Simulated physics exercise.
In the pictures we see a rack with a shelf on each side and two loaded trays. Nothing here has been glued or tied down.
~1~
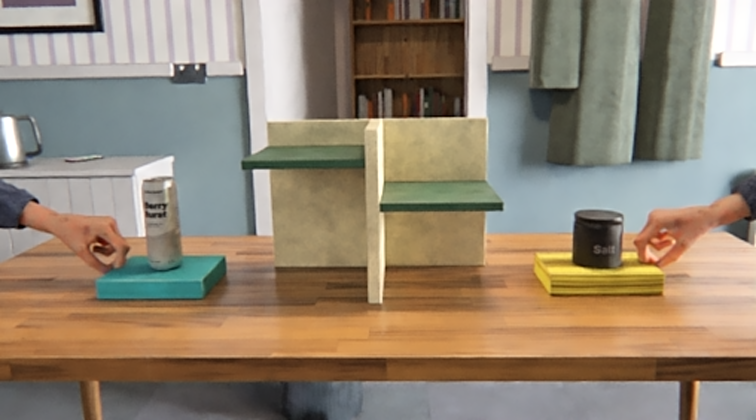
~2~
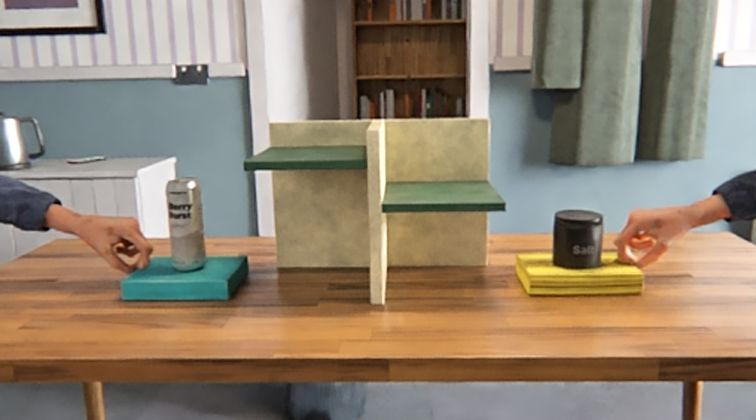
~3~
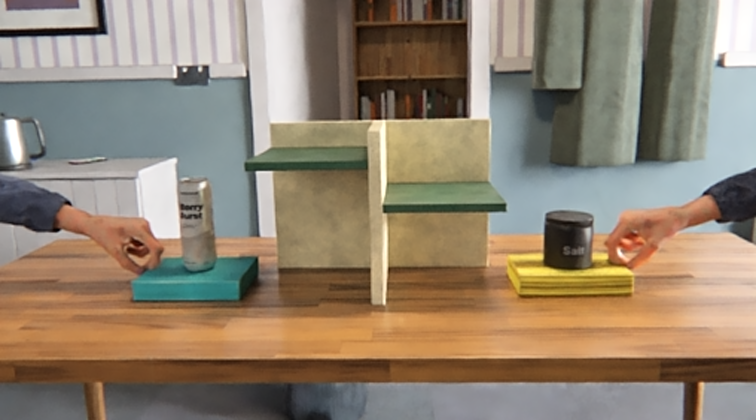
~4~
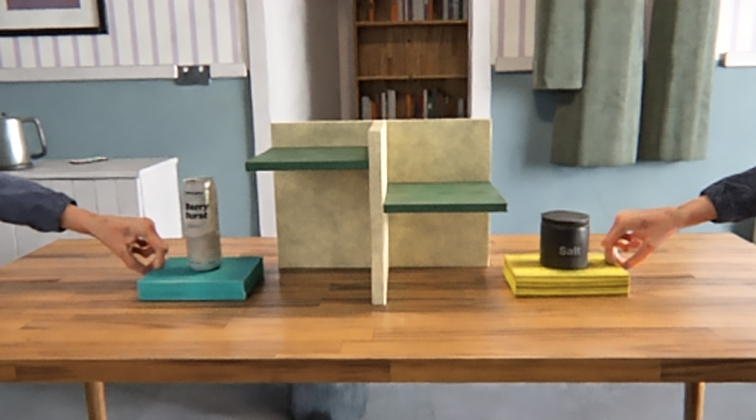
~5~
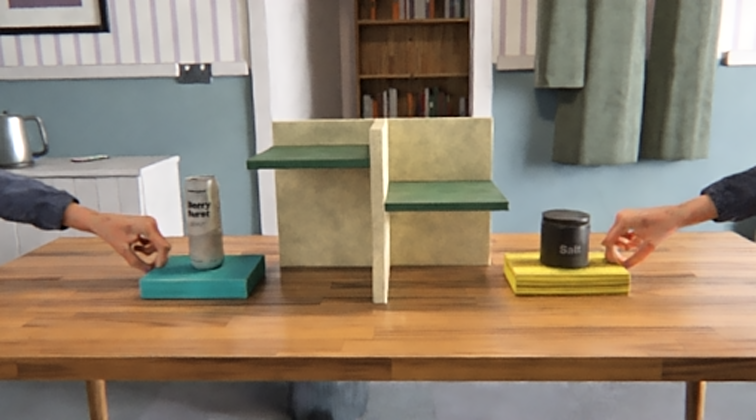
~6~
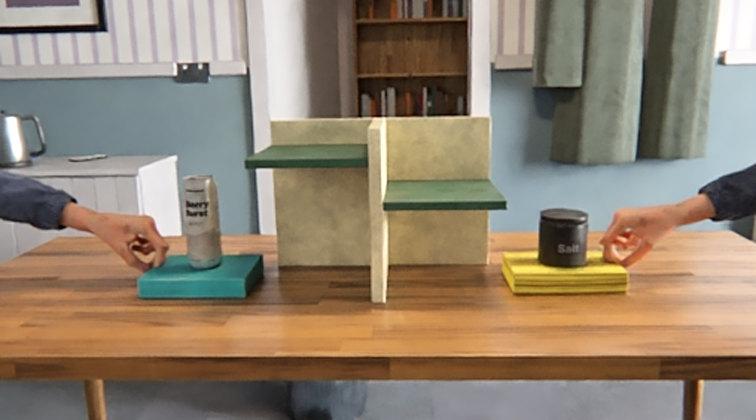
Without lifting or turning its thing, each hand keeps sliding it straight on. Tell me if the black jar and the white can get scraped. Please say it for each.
In the end the black jar clears the shelf, the white can clears the shelf.
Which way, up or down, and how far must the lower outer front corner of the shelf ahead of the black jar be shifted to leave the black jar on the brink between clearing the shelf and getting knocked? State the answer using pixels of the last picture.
Near 16 pixels, heading down.
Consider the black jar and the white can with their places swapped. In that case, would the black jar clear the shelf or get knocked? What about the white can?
The black jar goes under, while the white can hits the shelf.
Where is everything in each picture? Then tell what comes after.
The first frame shows hands sliding the things forward; black jar (598, 238); white can (162, 223); shelf (376, 205).
The second frame shows hands sliding the things forward; white can (186, 224); yellow board (576, 273).
The third frame shows hands sliding the things forward; black jar (568, 239); turquoise board (199, 277).
The fourth frame shows hands sliding the things forward; white can (202, 224); shelf (380, 206).
The fifth frame shows hands sliding the things forward; black jar (565, 238); yellow board (563, 273).
The sixth frame shows hands sliding the things forward; black jar (563, 237); white can (203, 222); turquoise board (204, 275).
Then, 0.74 s after the last picture, black jar riding along near (528, 238); white can riding along near (237, 222).
Then, 1.34 s after the last picture, black jar riding along near (485, 239); white can riding along near (280, 222).
At rest, the black jar rides in untouched, near (445, 239); the white can rides in untouched, near (314, 221).
